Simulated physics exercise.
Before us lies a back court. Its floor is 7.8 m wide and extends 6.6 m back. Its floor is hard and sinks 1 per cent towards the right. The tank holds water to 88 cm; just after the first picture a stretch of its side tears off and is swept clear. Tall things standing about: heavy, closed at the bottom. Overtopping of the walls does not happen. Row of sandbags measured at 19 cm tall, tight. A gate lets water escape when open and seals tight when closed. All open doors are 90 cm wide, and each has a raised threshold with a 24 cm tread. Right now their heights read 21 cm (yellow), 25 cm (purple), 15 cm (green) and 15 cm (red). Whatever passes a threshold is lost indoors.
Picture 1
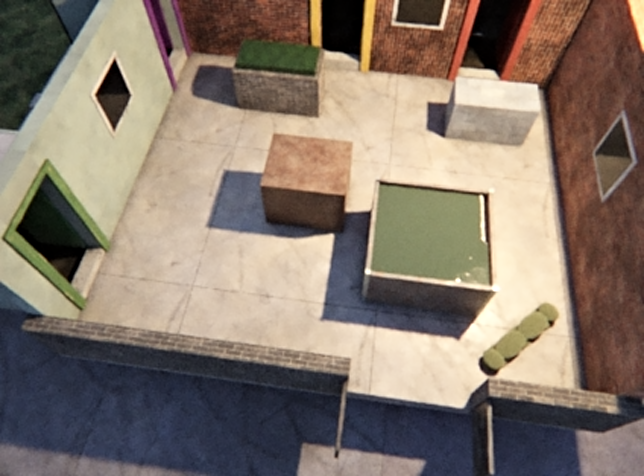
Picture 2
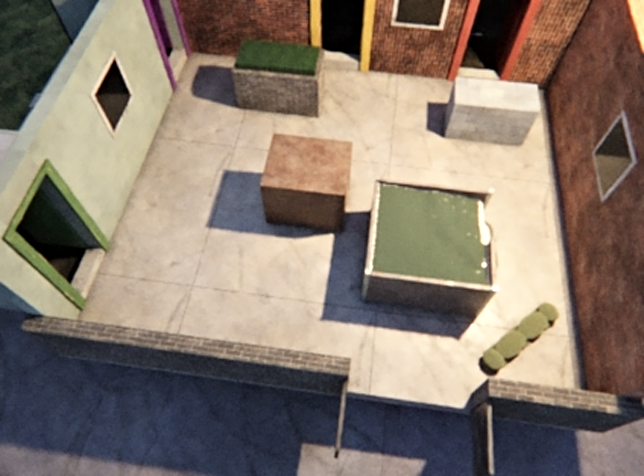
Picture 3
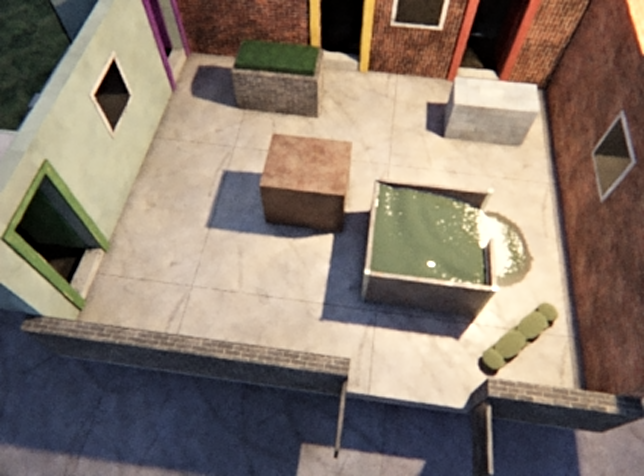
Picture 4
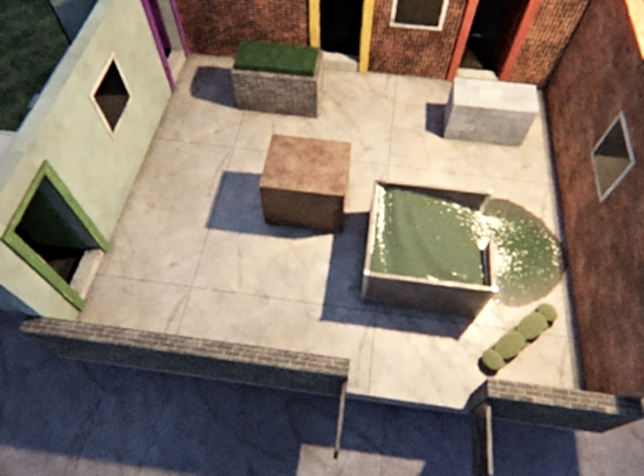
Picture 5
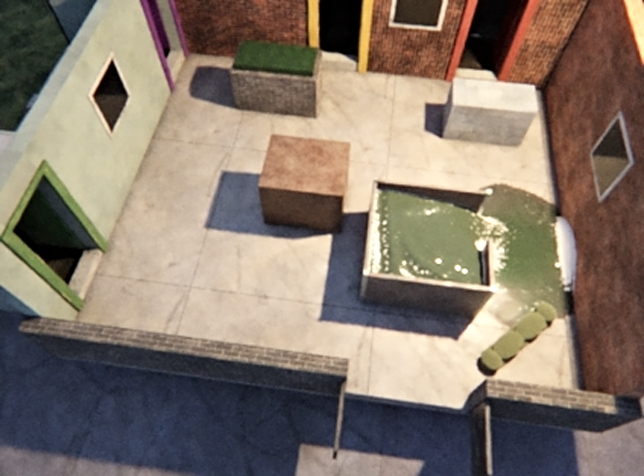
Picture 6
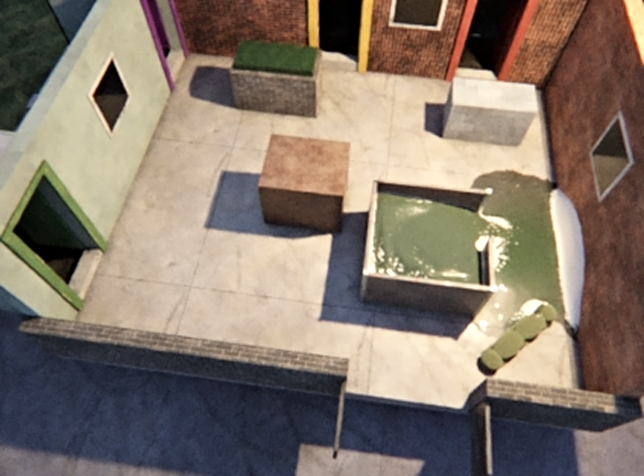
A walled back court with a pale stone floor is seen from high above by a still camera. A brown block stands mid-court, with a green-topped brick planter and grey block behind, purple, yellow, red and green doorways around, and a tank of green water right of centre. Water bursts through the tank's right side, spreads to the right wall, then widens along it and around the sandbags.
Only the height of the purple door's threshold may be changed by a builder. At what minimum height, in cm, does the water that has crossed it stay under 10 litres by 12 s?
From about 7.5 cm.
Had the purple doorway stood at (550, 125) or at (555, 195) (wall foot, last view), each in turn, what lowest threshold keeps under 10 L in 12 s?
Minimums: Roughly 21 cm and 28 cm.
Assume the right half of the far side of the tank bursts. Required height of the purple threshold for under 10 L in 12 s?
It needs to be about 16 cm high.
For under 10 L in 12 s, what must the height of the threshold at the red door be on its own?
Door red, min height approx. 10.5 cm.
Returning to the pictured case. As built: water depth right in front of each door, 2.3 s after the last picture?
Depths in cm: Yellow 0, purple 0, green 0, red 13.
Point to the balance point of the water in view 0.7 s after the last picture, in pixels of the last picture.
I'd put it close to (467, 254).
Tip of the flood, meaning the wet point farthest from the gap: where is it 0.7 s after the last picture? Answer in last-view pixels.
The tip of the flood lies near (544, 100).
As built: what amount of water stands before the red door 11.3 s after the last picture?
A ruler would read roughly 6.0 cm.
Then, 0.7 s after the last picture water covers 15 % of the floor, deepest (52 cm) near (554, 255); it has not reached the purple door.
Then, 2.3 s after the last picture water covers 35 % of the floor, deepest (34 cm) near (546, 112); it has not reached the purple door.
Then, 11.3 s after the last picture water covers 100 % of the floor, deepest (10 cm) near (561, 230); 5 cm at the purple door, 0 litres in over its 25 cm threshold.
At the purple door as built, the water peaked near 10 cm, 5.5 s after the last picture.
With a threshold of 7 cm, 15 litres would have come in within the 12 s; with 9.5 cm, 2 litres. So under 10 litres takes about 7.5 cm.
